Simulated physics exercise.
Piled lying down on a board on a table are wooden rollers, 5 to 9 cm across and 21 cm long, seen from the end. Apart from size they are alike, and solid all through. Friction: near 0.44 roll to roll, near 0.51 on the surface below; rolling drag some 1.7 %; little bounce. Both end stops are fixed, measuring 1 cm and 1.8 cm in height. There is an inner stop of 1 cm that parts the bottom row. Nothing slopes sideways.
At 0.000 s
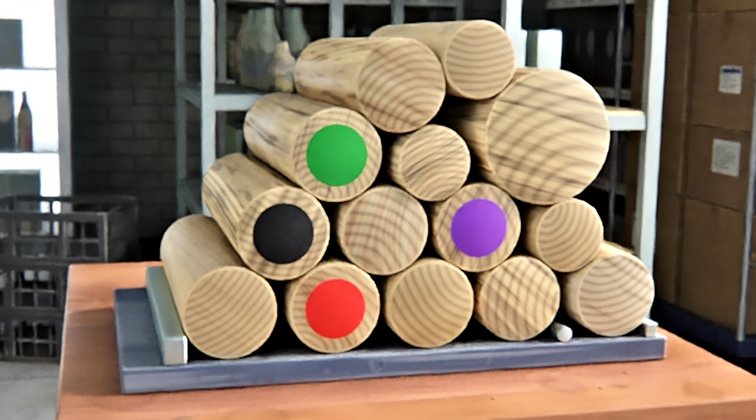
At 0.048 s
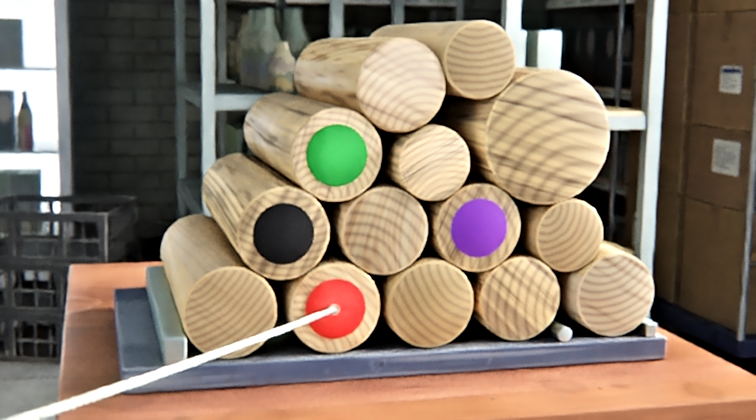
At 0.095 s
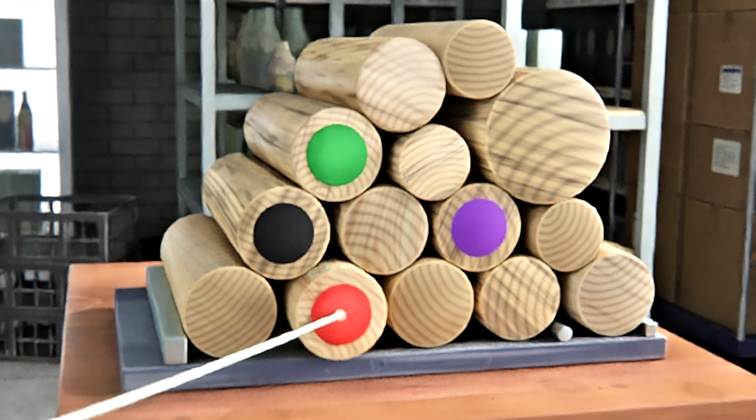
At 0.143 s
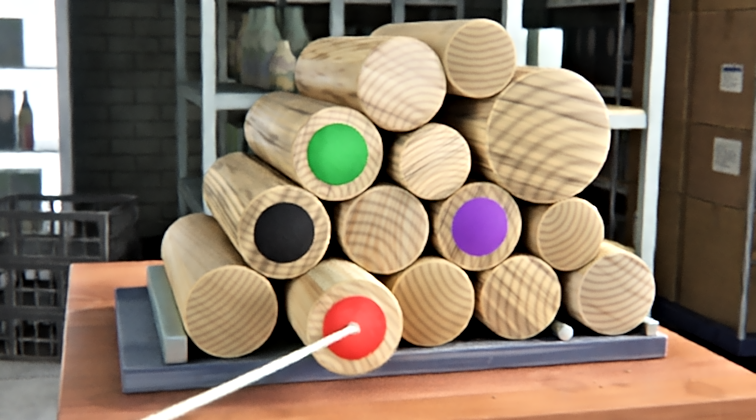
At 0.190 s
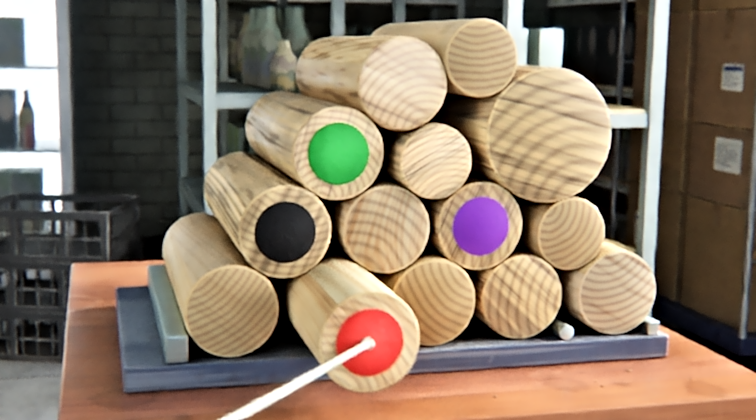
The red-marked roller in the bottom row of a stack of wooden rollers sits still at first, then a pale cord appears, attached to its center. The cord draws it steadily forward and slightly right, until it juts well out past its neighbors, while the other rollers stay in place.
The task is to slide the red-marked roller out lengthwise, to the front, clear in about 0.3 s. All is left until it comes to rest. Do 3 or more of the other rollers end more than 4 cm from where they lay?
Lab note - outcome: Yes.
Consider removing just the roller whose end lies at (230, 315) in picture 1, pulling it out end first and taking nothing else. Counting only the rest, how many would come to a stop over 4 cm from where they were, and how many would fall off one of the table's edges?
3, then 1.
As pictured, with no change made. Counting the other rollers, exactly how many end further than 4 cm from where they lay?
Altogether that makes 5.
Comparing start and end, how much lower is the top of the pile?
Drop in height: About 2 cm.
After 0.58 s, 0 now displaced over 4 cm; black in place.
After 0.92 s, 3 now displaced over 4 cm; black 3.8 cm left and 1 cm up.
After 1.37 s, 5 now displaced over 4 cm; 1 off the left edge of the table; black fallen off to the left.
In the end, by 1.6 s, 5 moved over 4 cm; 1 off the left edge of the table; black fallen off to the left; top of the pile 21 cm high, from 23 cm.
